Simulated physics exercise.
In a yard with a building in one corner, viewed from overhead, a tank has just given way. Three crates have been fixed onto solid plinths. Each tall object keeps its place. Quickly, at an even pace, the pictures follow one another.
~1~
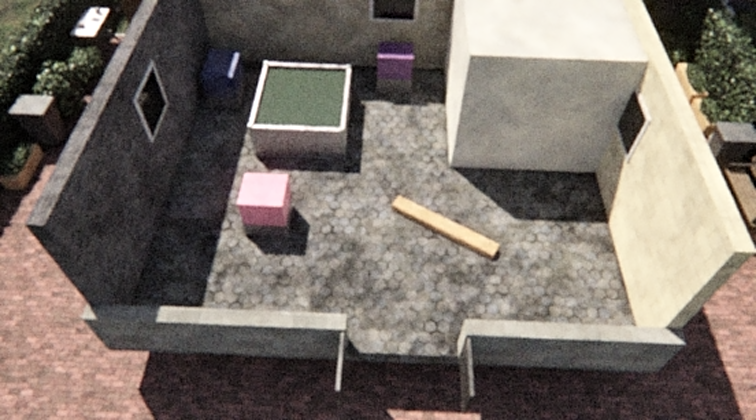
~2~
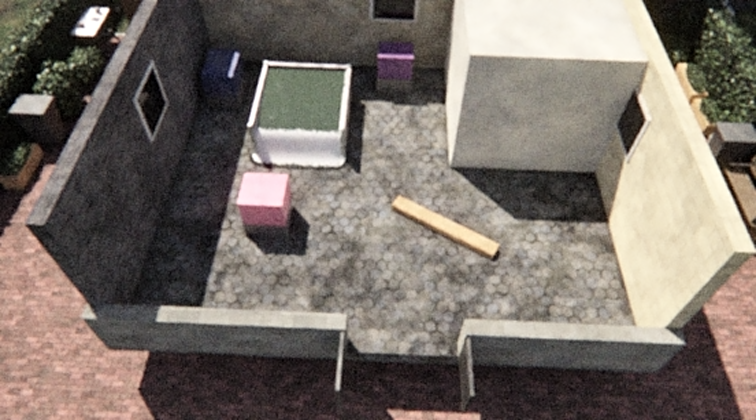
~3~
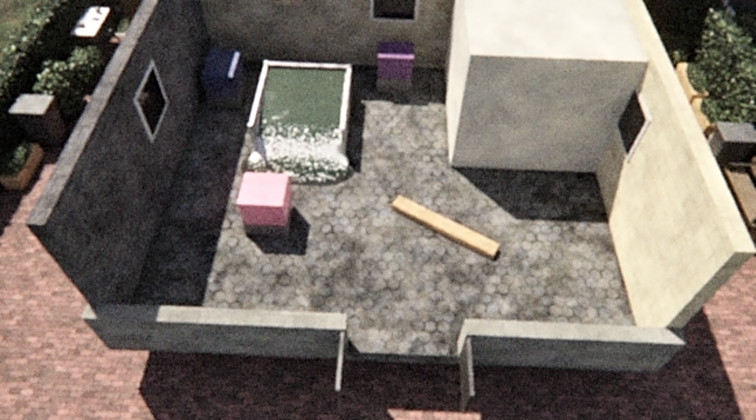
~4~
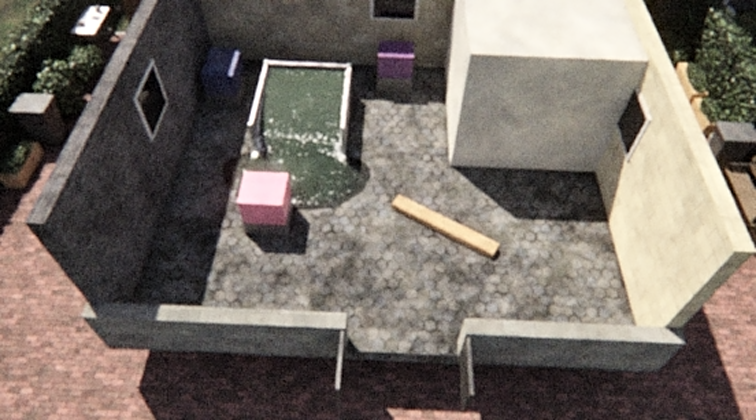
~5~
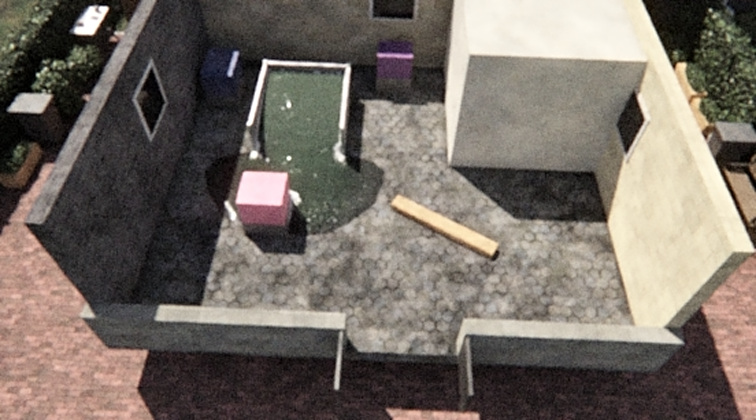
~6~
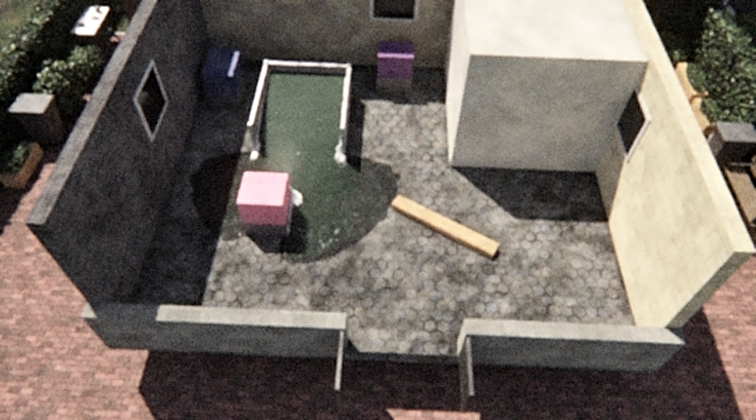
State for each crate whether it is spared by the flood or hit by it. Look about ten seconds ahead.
The pink crate is hit; the purple crate is spared; the blue crate is spared.
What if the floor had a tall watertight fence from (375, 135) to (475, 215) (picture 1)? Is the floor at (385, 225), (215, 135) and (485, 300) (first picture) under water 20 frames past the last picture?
As listed: Flooded, covered, covered.
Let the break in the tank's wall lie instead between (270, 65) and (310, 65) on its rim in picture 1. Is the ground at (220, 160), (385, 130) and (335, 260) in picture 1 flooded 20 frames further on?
Point one: Reached. Point two: Reached. Point three: Not reached.
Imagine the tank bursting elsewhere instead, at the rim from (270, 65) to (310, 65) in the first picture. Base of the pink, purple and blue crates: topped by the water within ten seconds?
In short: The pink one escapes it, the purple one stays dry, the blue one is wetted.
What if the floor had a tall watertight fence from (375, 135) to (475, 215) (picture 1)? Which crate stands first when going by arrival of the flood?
It's the crate marked pink.
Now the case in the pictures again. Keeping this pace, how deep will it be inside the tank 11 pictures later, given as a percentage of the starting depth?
Some 26 per cent.
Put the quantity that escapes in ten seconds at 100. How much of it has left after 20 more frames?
Some 55 per cent.
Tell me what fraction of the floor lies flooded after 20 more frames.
I'd guess some 55 per cent.
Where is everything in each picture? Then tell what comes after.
The first picture shows still water in the open tank at (303, 98).
In the second picture, the front is at (256, 160), out from the gap at (299, 147).
In the third picture, water pours out at (299, 148) and has run to (245, 166).
In the fourth picture, water pours out at (299, 148) and has run to (231, 182).
In the fifth picture, water pours out at (299, 148) and has run to (317, 230).
In the sixth picture, water pours out at (299, 148) and has run to (307, 258).
A moment on, water covers 30 % of the floor; the pink crate water round its plinth, the purple crate not reached, the blue crate not reached.
Next, water covers 40 % of the floor; the pink crate water round its plinth, the purple crate not reached, the blue crate not reached.
Then, water covers 55 % of the floor; the pink crate water round its plinth, the purple crate not reached, the blue crate water round its plinth.
Later, water covers 70 % of the floor; the pink crate water round its plinth, the purple crate not reached, the blue crate water round its plinth.
In the end, water covers 95 % of the floor; the pink crate was topped, the purple crate stayed above the water, the blue crate stayed above the water.
